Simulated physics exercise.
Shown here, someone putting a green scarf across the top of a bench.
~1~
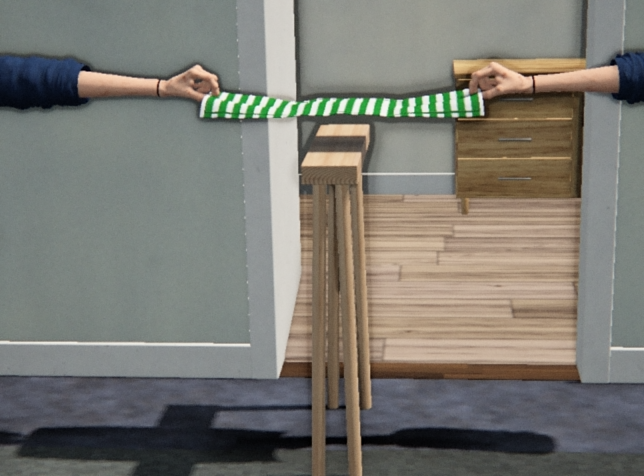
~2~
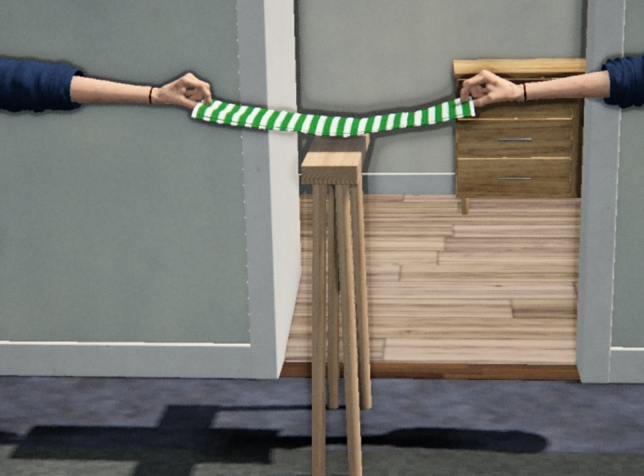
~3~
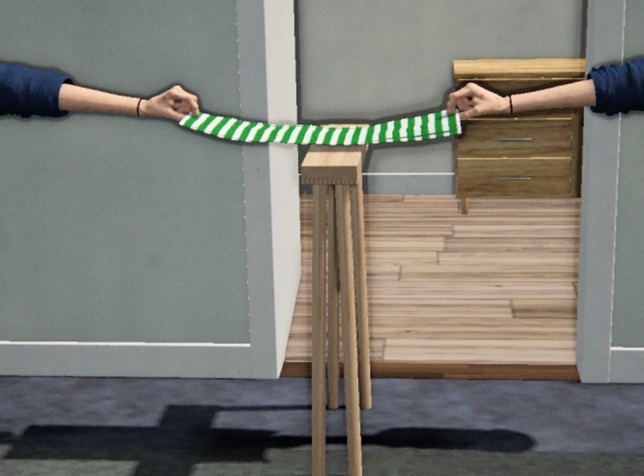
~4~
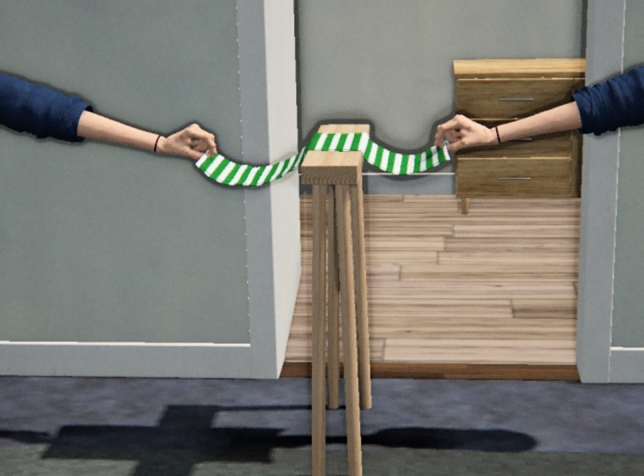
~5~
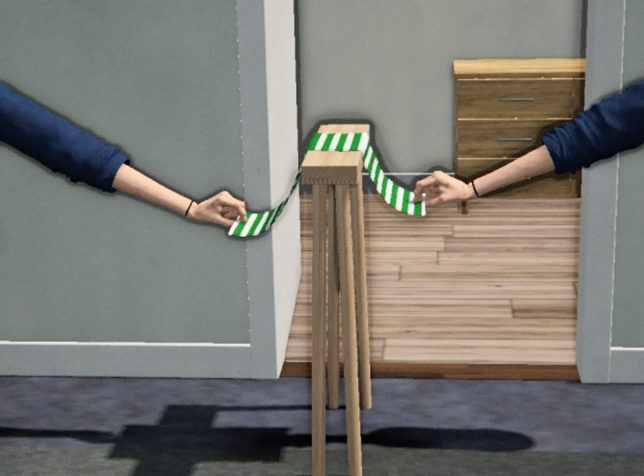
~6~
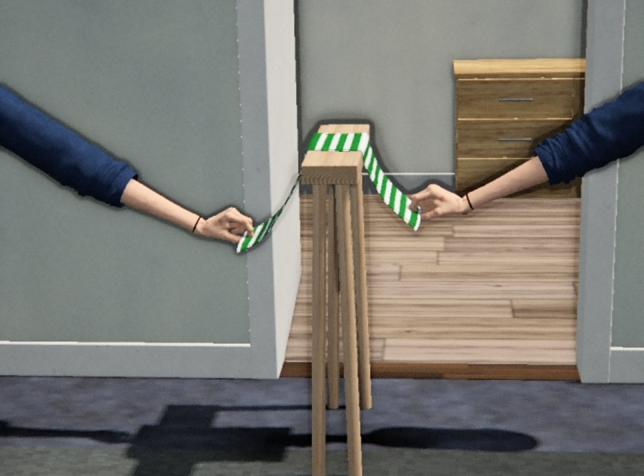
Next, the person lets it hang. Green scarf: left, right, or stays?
Most likely it stays draped, as I see it.
Then, 0.60 s after the last picture, scarf hanging on both sides, left end near (354, 259), right end near (351, 234).
Then, 1.36 s after the last picture, scarf hanging on both sides, left end near (337, 265), right end near (358, 236).
At rest, scarf hanging on both sides, left end near (305, 267), right end near (358, 236). The green scarf stays on top.
